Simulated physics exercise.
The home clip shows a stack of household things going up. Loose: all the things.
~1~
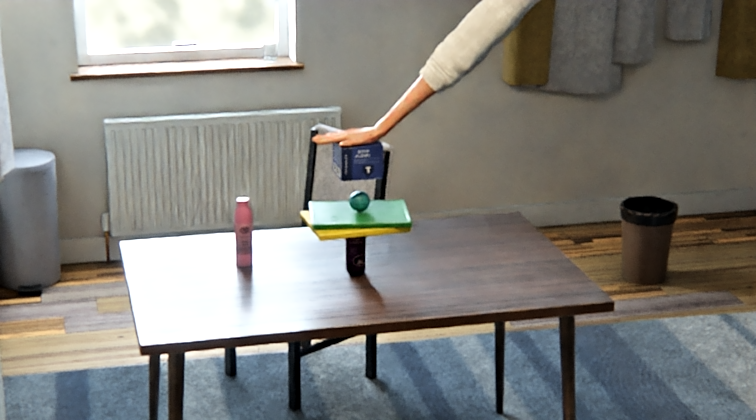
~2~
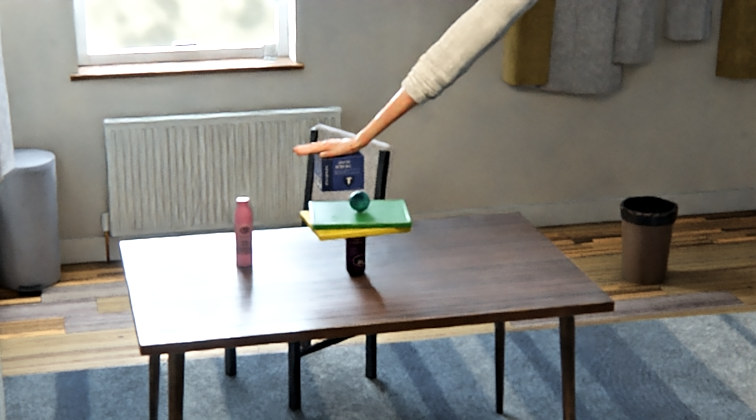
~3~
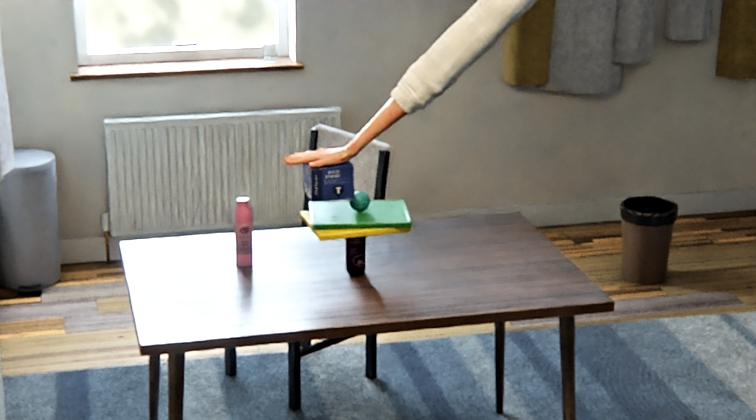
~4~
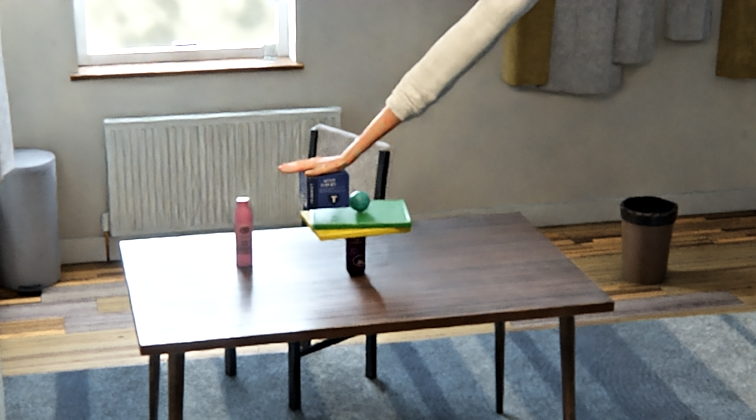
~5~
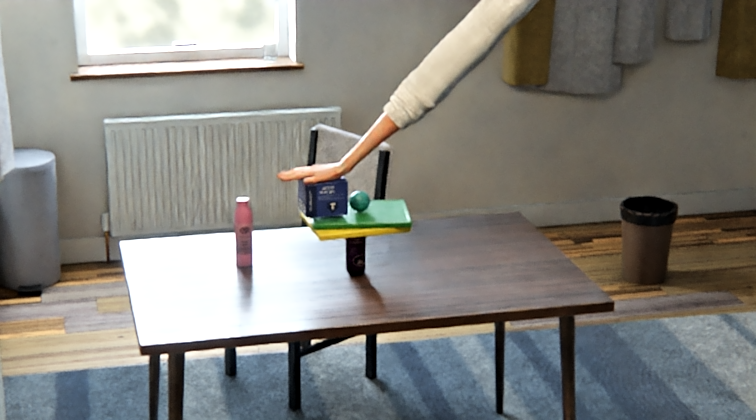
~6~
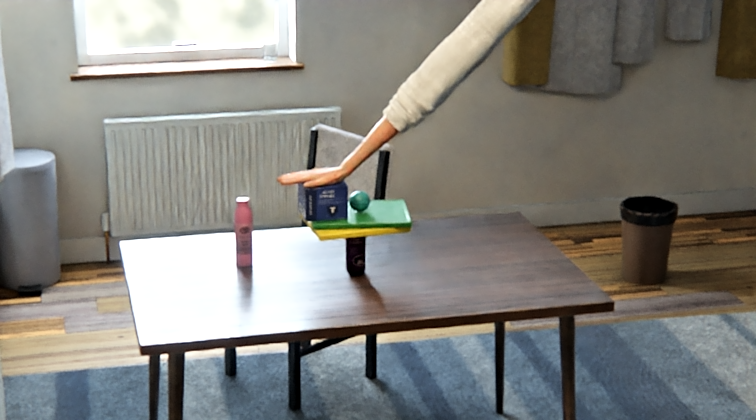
To begin with, an arm reaching in from the upper right holds a blue box above a turquoise ball on a green tray, stacked over a yellow piece and a dark can. The hand lowers the box leftward, then sets it on the tray's left side beside the ball, still holding it.
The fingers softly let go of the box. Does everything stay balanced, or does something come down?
Safe to say it works.
Then, 0.60 s on from there, no change.
Then, 1.50 s on from there, blue box resting near (322, 198).
In the end, all 6 unmoved. At the end, from the last picture's camera, blue box near (321, 198). The pile stays up.
